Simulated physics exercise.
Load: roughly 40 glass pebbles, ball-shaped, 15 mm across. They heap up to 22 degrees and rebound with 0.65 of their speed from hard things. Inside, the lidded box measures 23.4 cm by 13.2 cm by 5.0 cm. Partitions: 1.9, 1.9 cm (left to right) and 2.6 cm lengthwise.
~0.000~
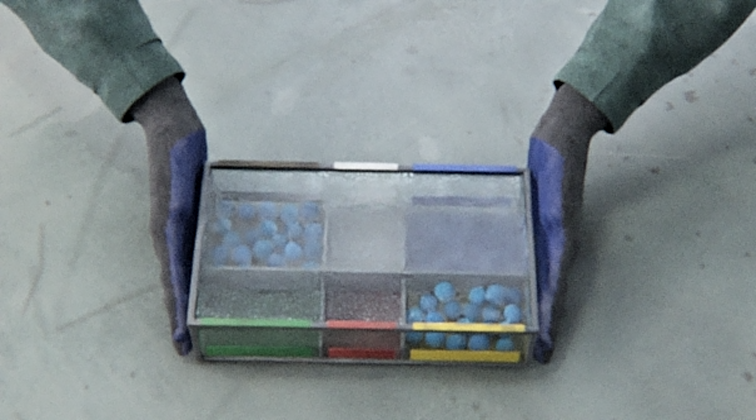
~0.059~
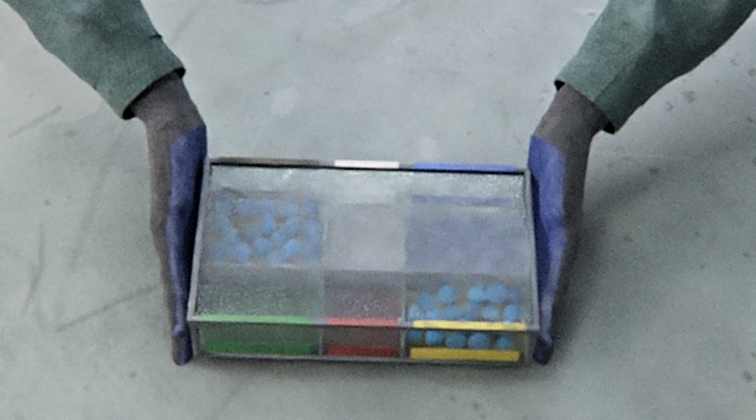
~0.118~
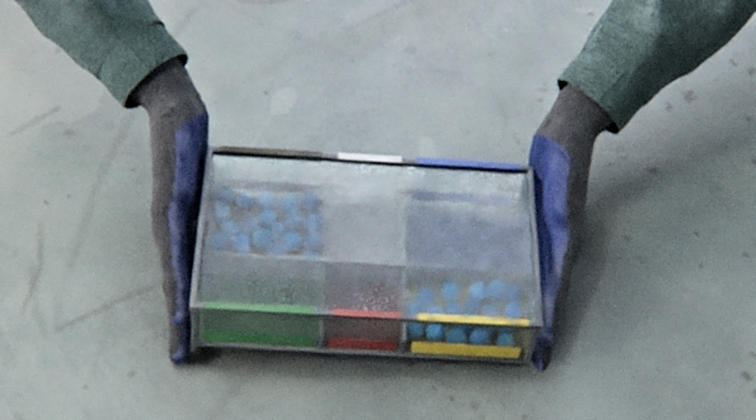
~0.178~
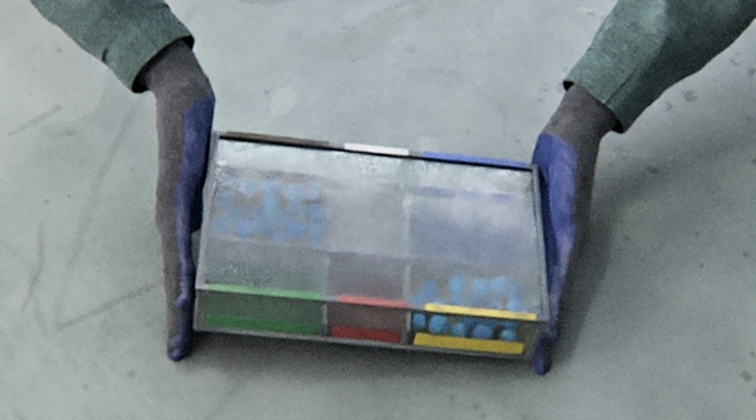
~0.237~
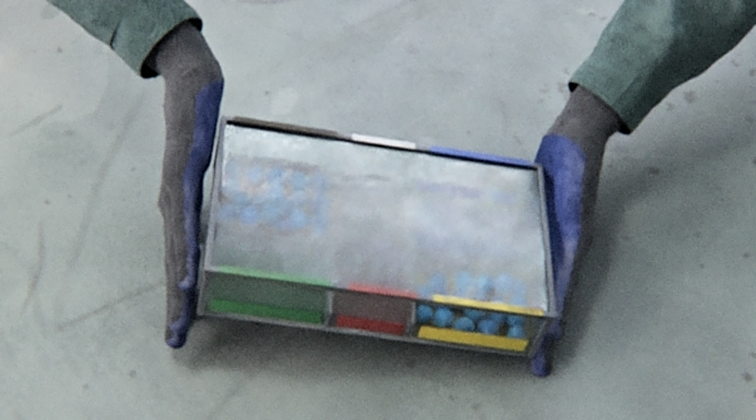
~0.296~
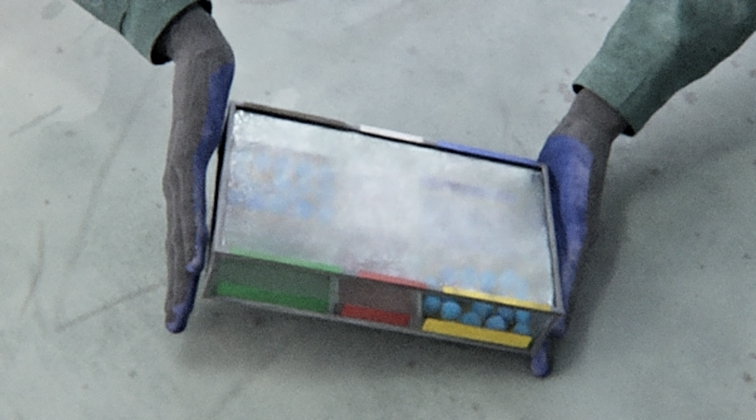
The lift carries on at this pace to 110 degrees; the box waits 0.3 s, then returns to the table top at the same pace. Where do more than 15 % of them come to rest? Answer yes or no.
Red: No, blue: Yes, green: No, yellow: Yes, white: No, black: No.
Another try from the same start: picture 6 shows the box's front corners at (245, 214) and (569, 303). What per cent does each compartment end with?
Red 0; blue 70; green 0; yellow 30; white 0; black 0.
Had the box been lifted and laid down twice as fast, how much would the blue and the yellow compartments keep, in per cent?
Blue 70, yellow 30.
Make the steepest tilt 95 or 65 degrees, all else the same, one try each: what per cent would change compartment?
About 70 and 0 per cent.
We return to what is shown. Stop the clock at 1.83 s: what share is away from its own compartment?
About 60 per cent.
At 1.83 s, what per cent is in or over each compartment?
Red 0, blue 45, green 0, yellow 40, white 15, black 0.
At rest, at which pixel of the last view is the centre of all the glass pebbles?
At about (478, 260).
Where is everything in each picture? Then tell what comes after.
Box tilt 0 degrees, front corners at (194, 321) and (533, 328); yellow 50 %, black 50 %, in the first frame.
Box tilt 1 degrees, front corners at (194, 317) and (533, 327), in the second frame.
Box tilt 4 degrees, front corners at (196, 304) and (537, 323), lowest corner right back, in the third frame.
Box tilt 8 degrees, front corners at (202, 286) and (543, 318), lowest corner right back, in the fourth frame.
Box tilt 12 degrees, front corners at (211, 268) and (550, 314), lowest corner right back, in the fifth frame.
Box tilt 16 degrees, front corners at (221, 249) and (557, 310), lowest corner right back; yellow 50 %, black 50 %. The box's pace is about 70 degrees a second, in the sixth frame.
After 1.83 s, tilt 110 degrees; blue 45 %, yellow 40 %, white 15 %.
After 2.86 s, tilt 55 degrees; blue 65 %, yellow 35 %.
Then, at 3.86 s, tilt 0 degrees; blue 70 %, yellow 30 %.
In the end, at 4.7 s, red 0 %, blue 70 %, green 0 %, yellow 30 %, white 0 %, black 0 %.
